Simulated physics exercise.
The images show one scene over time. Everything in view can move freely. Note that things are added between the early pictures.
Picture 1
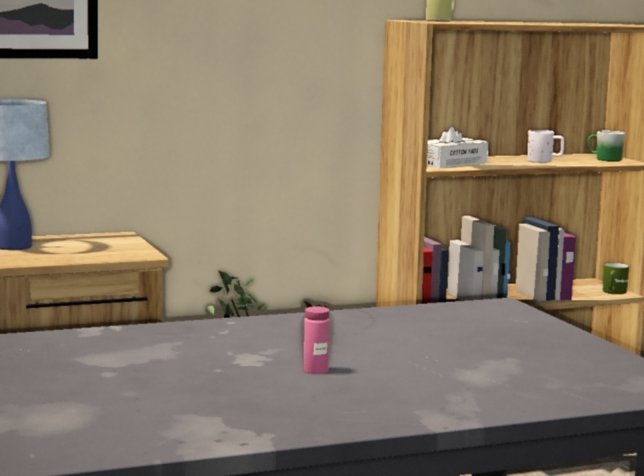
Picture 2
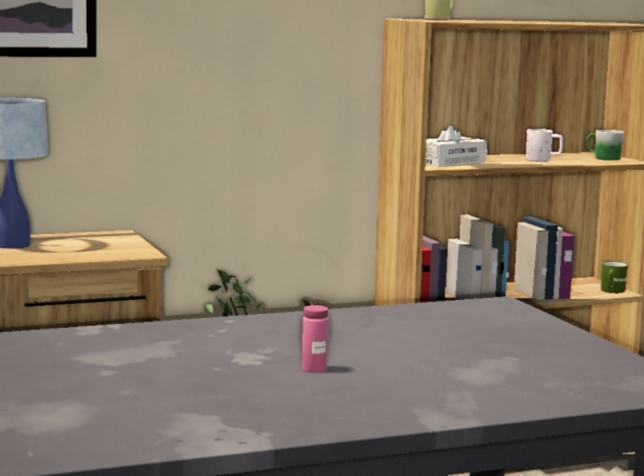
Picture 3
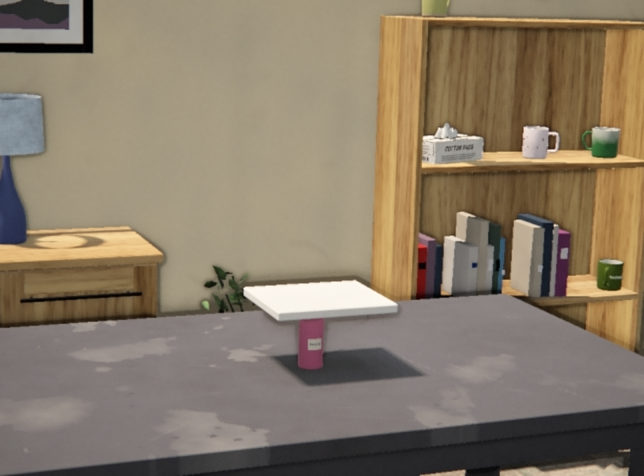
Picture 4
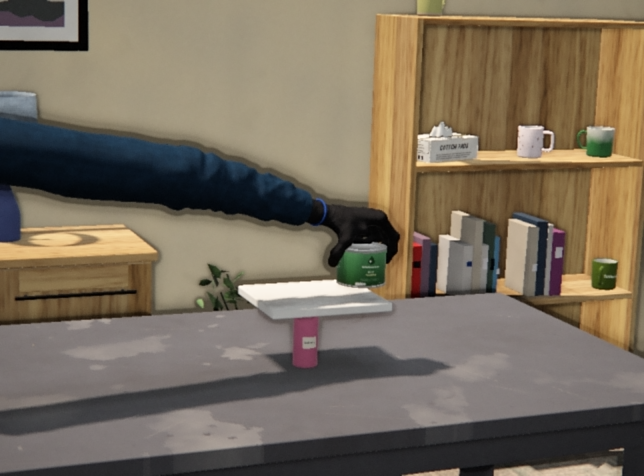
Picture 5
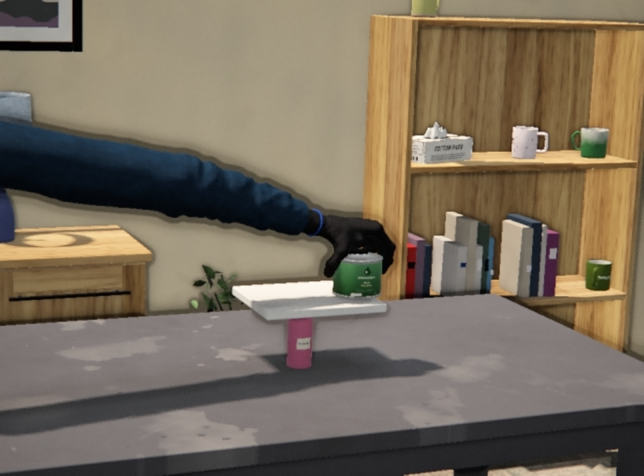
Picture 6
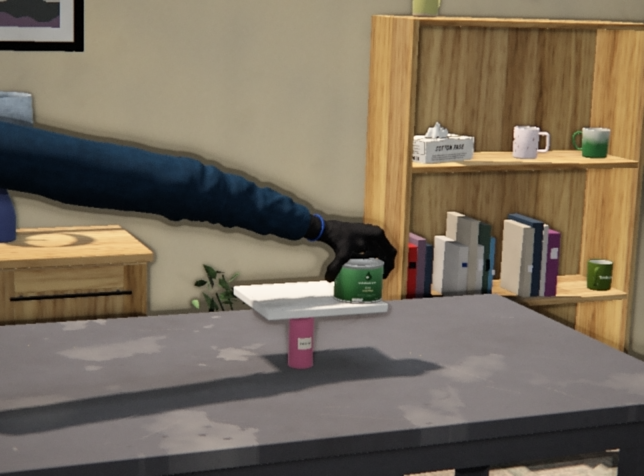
A gloved hand lowering a green tub onto the right side of a white lid resting on a pink bottle.
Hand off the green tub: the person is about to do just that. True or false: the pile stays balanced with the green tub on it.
False.
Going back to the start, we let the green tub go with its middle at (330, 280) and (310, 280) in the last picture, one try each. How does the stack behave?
First release - toppled; second release - upright.
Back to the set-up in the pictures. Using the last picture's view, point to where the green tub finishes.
Look near (415, 349) in the final picture.
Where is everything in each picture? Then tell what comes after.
In the first frame, the last thing is not in view yet.
In the second frame, the last thing is not in view yet.
In the third frame, the last thing is not in view yet; white lid (319, 300).
In the fourth frame, coming down; green tub (361, 265); white lid (314, 298).
In the fifth frame, coming down; green tub (357, 275); white lid (308, 299).
In the sixth frame, in place under the hand; green tub (358, 280); white lid (309, 299).
Then, 0.30 s after the last picture, green tub now fallen; white lid tipped 53° from how it was.
Then, 0.50 s after the last picture, white lid now fallen; pink shaker tipped 6° from how it was.
Then, 0.60 s after the last picture, pink shaker tipped 30° from how it was.
Then, 0.70 s after the last picture, pink shaker now fallen.
At rest, fallen, green tub, white lid and pink shaker. Seen from the same camera at the end, green tub near (415, 349). The stack comes apart.
